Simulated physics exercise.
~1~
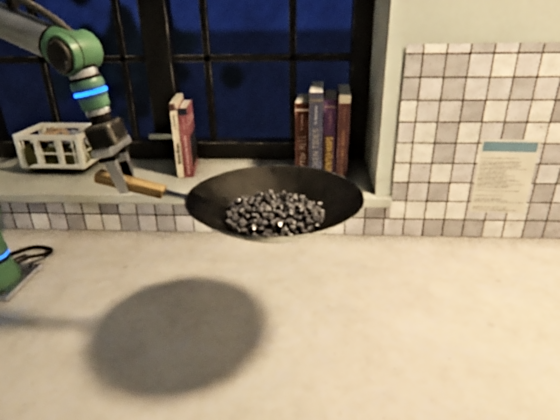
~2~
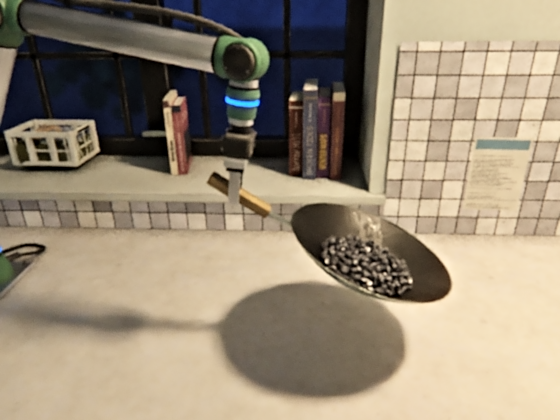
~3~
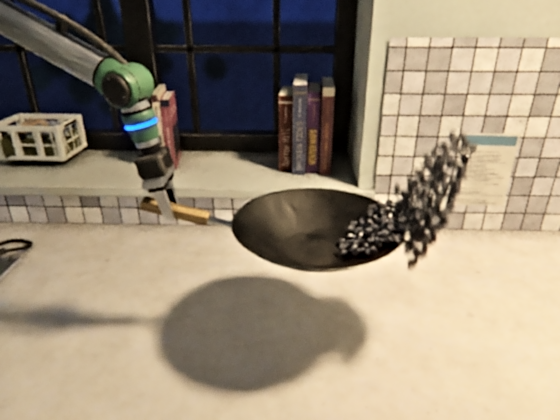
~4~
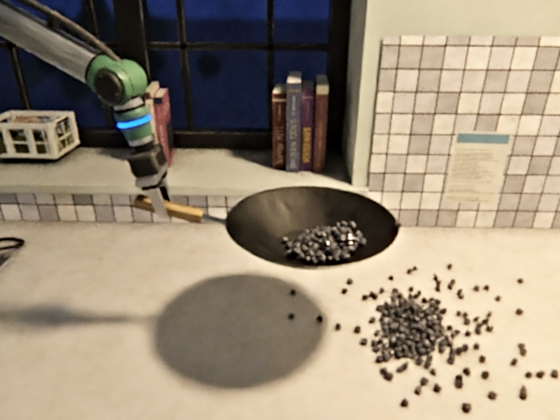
On a pale countertop, seen from the front and slightly above, a wok hangs in the air before a dark window, with books and a white crate on the sill and tiles to the right. A grey and green robot arm with a glowing blue band holds its wooden handle from the left, and dark pebbles fill its middle. The arm carries the wok to the right and tilts it, then draws it back left and levels it. Many pebbles fly over the right rim and scatter across the counter, while a smaller heap stays in the wok.
